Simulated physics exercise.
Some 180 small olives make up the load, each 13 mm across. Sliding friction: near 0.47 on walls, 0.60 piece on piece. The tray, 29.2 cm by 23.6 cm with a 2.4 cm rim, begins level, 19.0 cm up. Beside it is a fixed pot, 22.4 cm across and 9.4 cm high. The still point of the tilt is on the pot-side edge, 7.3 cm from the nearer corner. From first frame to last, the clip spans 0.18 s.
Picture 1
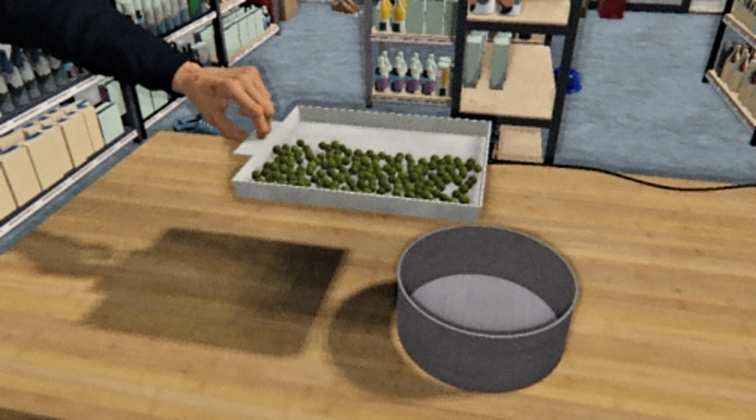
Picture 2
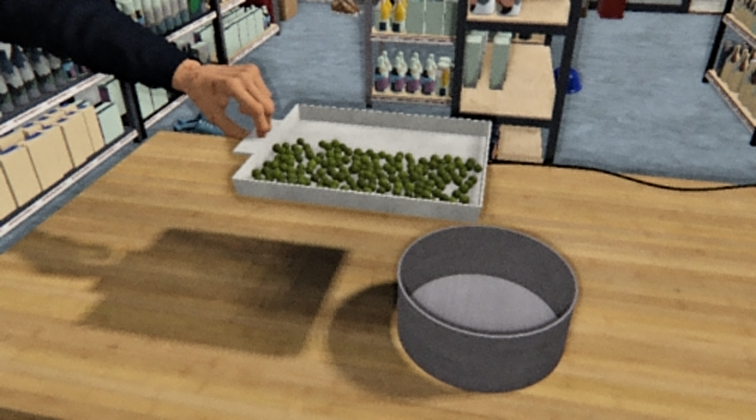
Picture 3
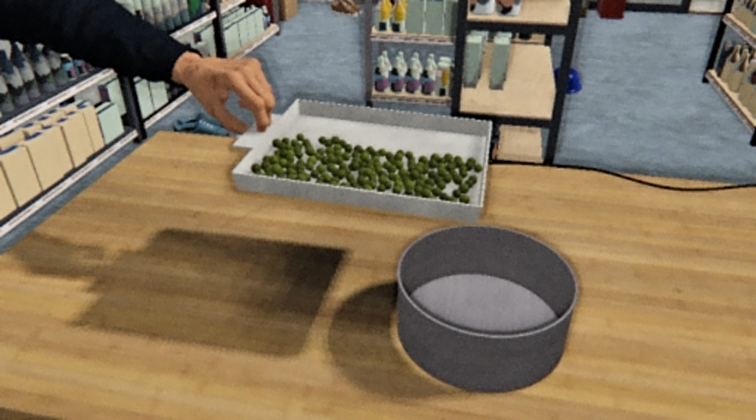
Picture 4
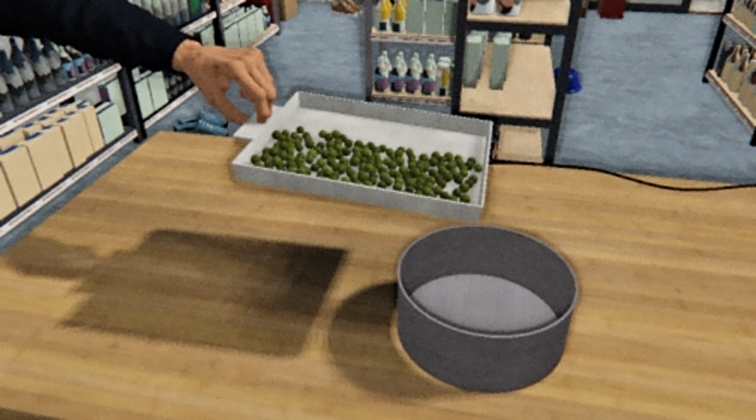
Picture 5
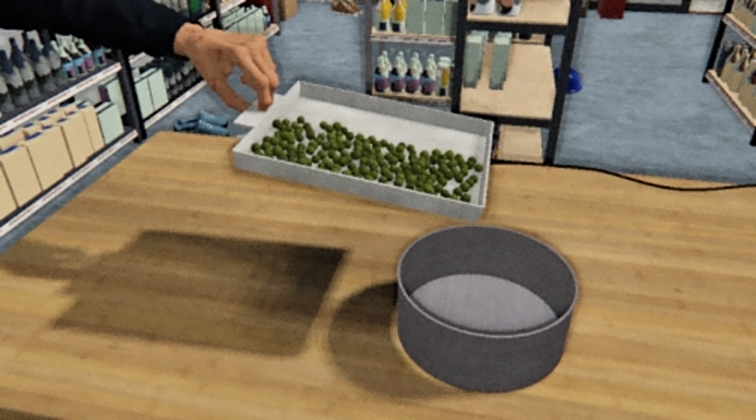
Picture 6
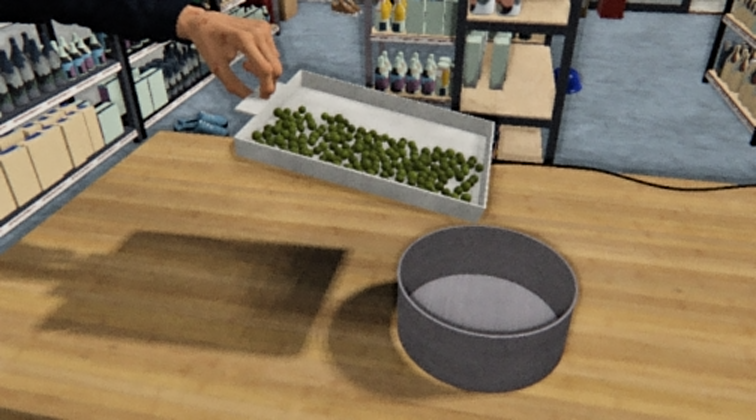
A white tray of small green olives, with a hand at its left end, slowly rose on that side and slanted down toward the right, while the dark round pot on the wooden table stayed still.
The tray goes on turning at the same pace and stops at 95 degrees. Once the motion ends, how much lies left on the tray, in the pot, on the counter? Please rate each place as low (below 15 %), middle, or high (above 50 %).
Left on the tray: Low, pot: High, counter: Middle.
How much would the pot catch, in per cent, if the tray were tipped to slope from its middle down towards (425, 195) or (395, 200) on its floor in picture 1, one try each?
Near 85 and 50 percent, in that order.
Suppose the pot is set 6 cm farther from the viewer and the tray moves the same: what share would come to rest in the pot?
Expect something close to 80 per cent.
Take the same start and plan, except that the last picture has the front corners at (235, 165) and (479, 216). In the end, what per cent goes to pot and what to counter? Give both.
Pot: 75, counter: 25.
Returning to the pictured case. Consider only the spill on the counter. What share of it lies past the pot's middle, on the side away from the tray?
About 90 per cent.
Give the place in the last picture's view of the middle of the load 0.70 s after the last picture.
(483, 153) or thereabouts.
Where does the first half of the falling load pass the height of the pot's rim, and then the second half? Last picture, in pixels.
Roughly (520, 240) to begin with, later roughly (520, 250).
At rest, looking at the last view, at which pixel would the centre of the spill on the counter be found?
Look close to (543, 260) in the last picture.
Then, 0.42 s after the last picture, tilt 52 degrees; the tray holds 100 %, the pot 0 %.
Then, 0.70 s after the last picture, tilt 79 degrees; the tray holds 95 %, the pot 0 %.
Then, 1.08 s after the last picture, tilt 95 degrees; the tray holds 20 %, the pot 40 %.
In the end, tray 0 %, pot 55 %, counter 45 %.
